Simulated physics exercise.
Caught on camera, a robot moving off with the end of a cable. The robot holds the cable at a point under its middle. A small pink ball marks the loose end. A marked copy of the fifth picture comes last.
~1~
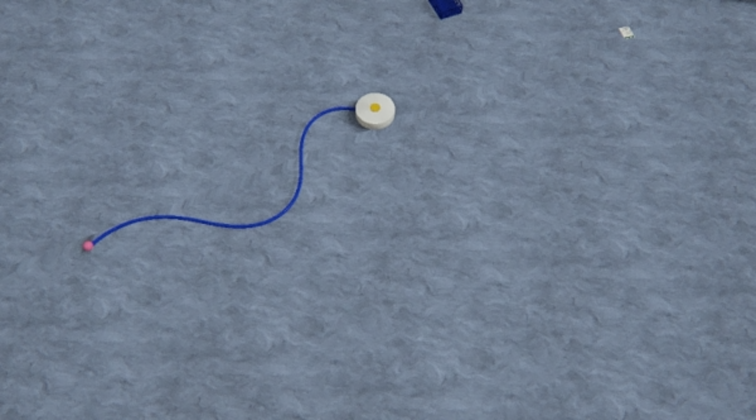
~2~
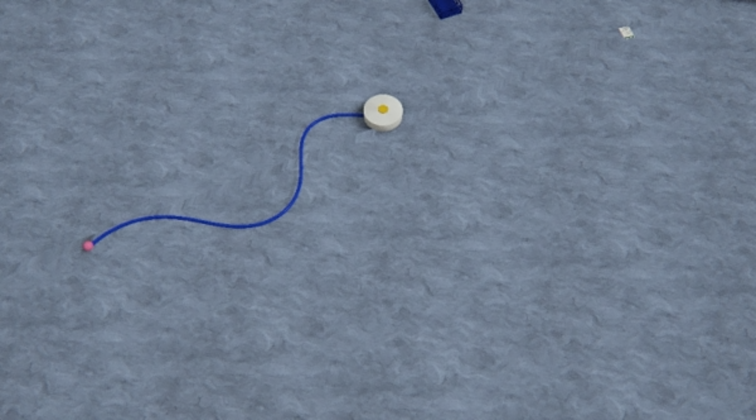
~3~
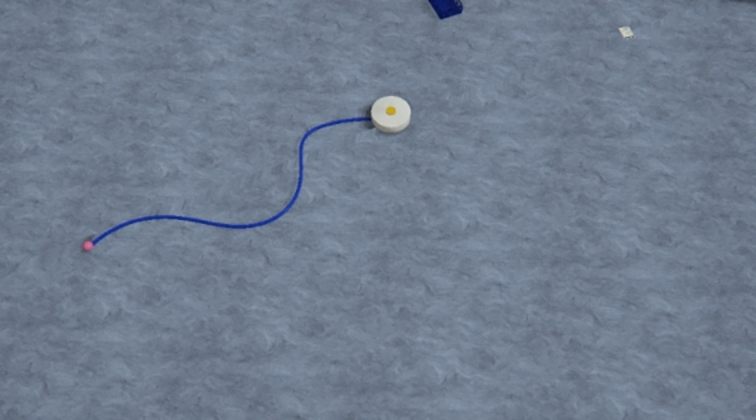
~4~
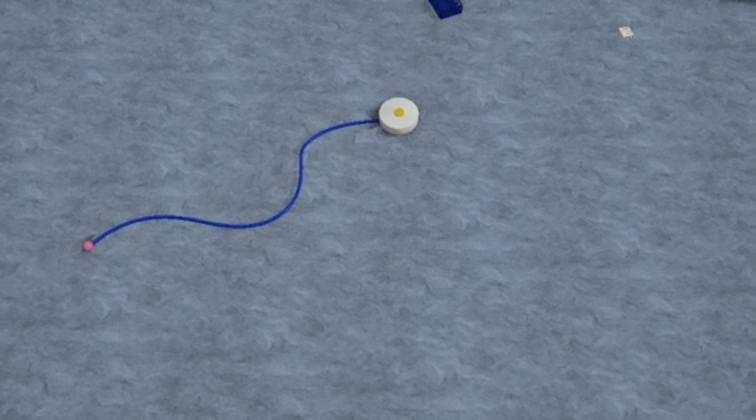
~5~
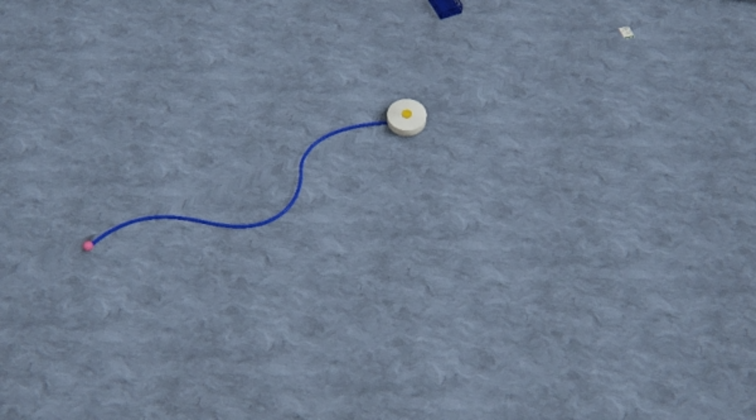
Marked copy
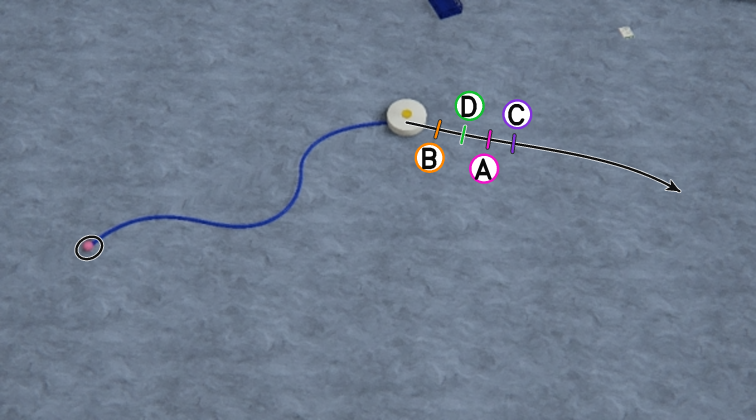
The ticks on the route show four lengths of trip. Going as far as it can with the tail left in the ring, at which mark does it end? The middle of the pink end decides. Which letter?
No farther than D.
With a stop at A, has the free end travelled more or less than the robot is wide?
Less.
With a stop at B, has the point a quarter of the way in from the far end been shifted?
By then, no.
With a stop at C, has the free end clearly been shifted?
Yes.
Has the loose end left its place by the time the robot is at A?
By then, yes.
On the marked copy, A at (489, 139); B at (438, 129); C at (513, 144); D at (463, 135); the ring at (89, 248); the route from (406, 122) via (541, 148) to (679, 191).
With D. Early on, robot (427, 123), middle of the cable (278, 217), free end (88, 246).
Further on, robot (446, 127), middle of the cable (277, 207), free end (88, 246).
At the end, robot (464, 131), middle of the cable (284, 194), free end (90, 244); the free end is still in its ring.
As for the rest, A drags the free end to (111, 233); B is safe but short; C drags the free end to (135, 227).
